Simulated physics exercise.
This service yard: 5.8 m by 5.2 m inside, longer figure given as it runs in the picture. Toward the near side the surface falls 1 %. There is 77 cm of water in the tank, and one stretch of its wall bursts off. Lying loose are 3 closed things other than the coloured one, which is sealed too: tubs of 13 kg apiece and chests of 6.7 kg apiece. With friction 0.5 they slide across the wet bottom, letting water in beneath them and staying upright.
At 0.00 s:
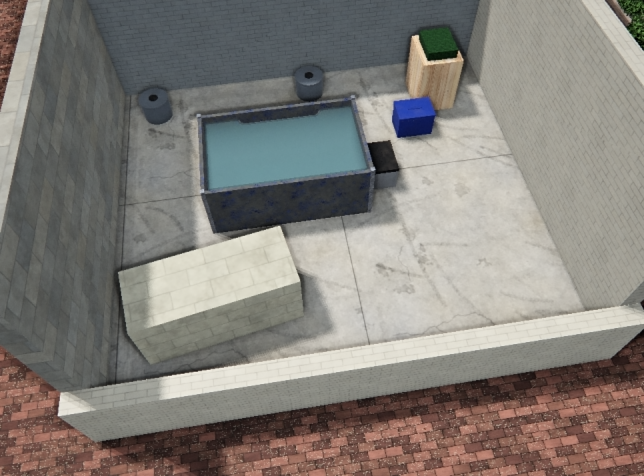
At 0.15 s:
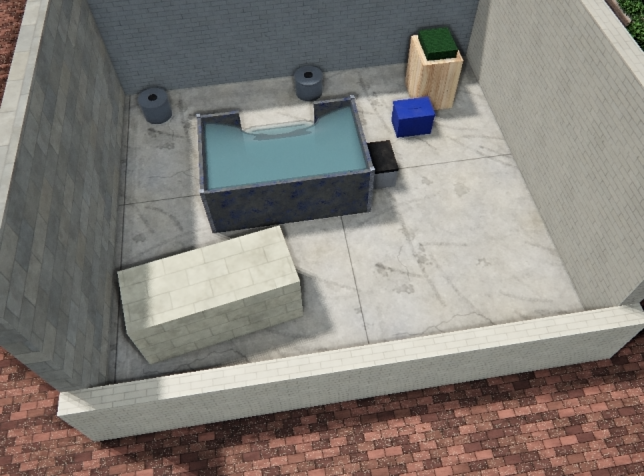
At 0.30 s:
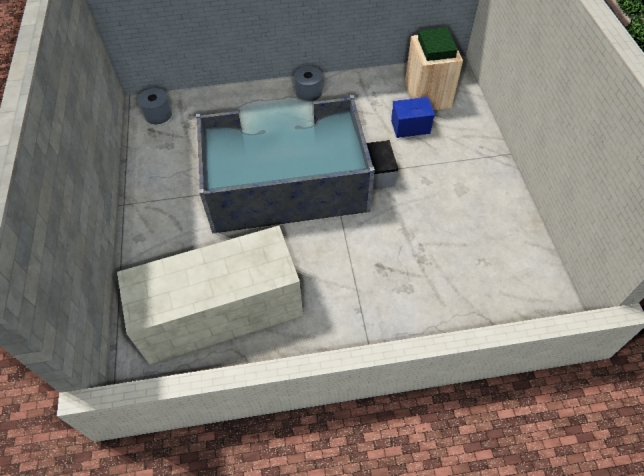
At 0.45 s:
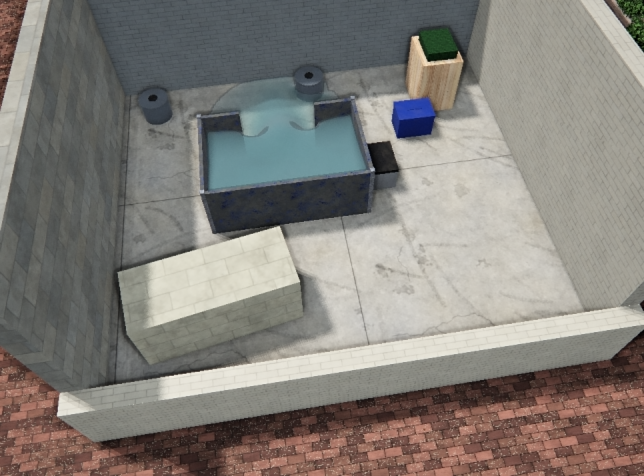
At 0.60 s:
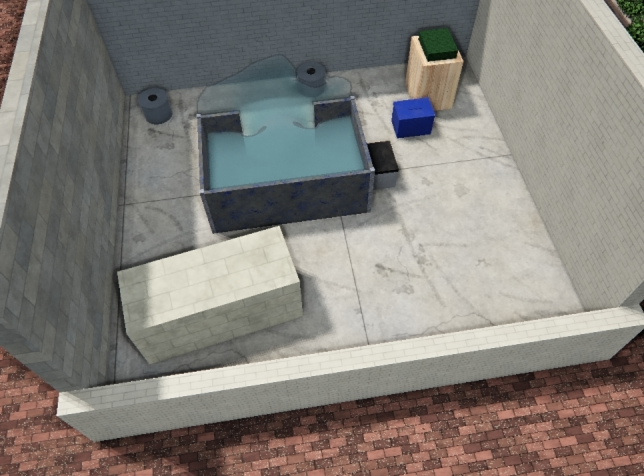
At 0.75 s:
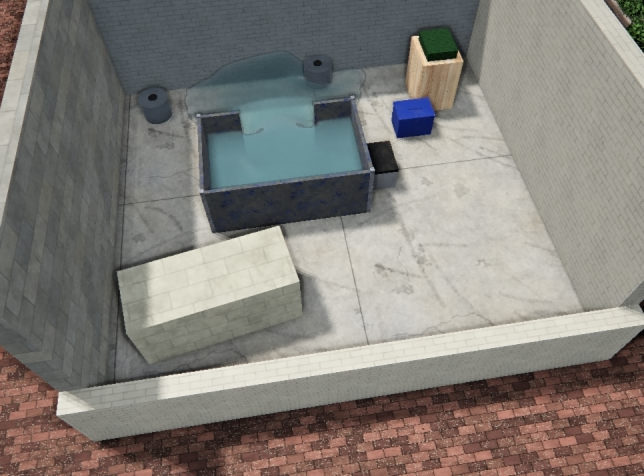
In a walled yard, water pours over the tank's broken back wall and nudges a grey tub.
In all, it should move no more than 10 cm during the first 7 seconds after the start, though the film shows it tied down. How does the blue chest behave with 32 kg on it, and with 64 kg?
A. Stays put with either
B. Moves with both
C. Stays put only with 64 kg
Answer: C.
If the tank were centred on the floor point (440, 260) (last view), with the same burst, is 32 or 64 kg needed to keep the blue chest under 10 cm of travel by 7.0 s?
Lab note - in that case: No option works.
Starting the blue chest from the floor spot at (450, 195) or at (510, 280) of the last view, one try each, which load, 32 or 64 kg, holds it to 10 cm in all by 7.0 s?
Light one suffices, then light one suffices.
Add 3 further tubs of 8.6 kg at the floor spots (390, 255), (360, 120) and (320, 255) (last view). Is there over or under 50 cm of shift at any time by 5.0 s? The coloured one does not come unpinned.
One after another they come out within the mark, beyond the mark, within the mark.
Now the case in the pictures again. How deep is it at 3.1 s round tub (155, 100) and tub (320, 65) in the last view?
Around 6 cm and 5 cm.
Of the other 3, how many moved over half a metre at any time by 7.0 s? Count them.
3.
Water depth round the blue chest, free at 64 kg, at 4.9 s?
Close to 5 cm deep.
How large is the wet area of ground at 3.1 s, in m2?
The covered patch comes to about 18 m2.
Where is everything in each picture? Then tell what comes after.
In the first picture, the blue chest at (414, 108), on the bottom; 2.7 m2 under water; 0 of 4 have shifted.
In the second picture, the blue chest at (414, 108), on the bottom; water covers 3.4 m2; 0 of 4 have shifted.
In the third picture, the blue chest at (414, 108) rests on the ground; 4.3 m2 under water; 0 of 4 have shifted.
In the fourth picture, the blue chest at (414, 108) rests on the ground; water covers 5.4 m2; 0 of 4 have shifted.
In the fifth picture, the blue chest at (414, 108) rests on the ground; water covers 6.0 m2; 1 of 4 have shifted.
In the sixth picture, the blue chest at (414, 108) rests on the ground; water covers 6.4 m2; 1 of 4 have shifted.
After 1.4 s the blue chest would be 0 cm from its start with 32 kg and 0 cm from its start with 64 kg; 0 cm of water round it then.
After 3.1 s the blue chest would be 36 cm from its start with 32 kg and 1 cm from its start with 64 kg; 6 cm of water round it then.
After 4.9 s the blue chest would be 46 cm from its start with 32 kg and 1 cm from its start with 64 kg; 5 cm of water round it then.
After 7.0 s the blue chest would be 46 cm from its start with 32 kg and 1 cm from its start with 64 kg; 4 cm of water round it then.
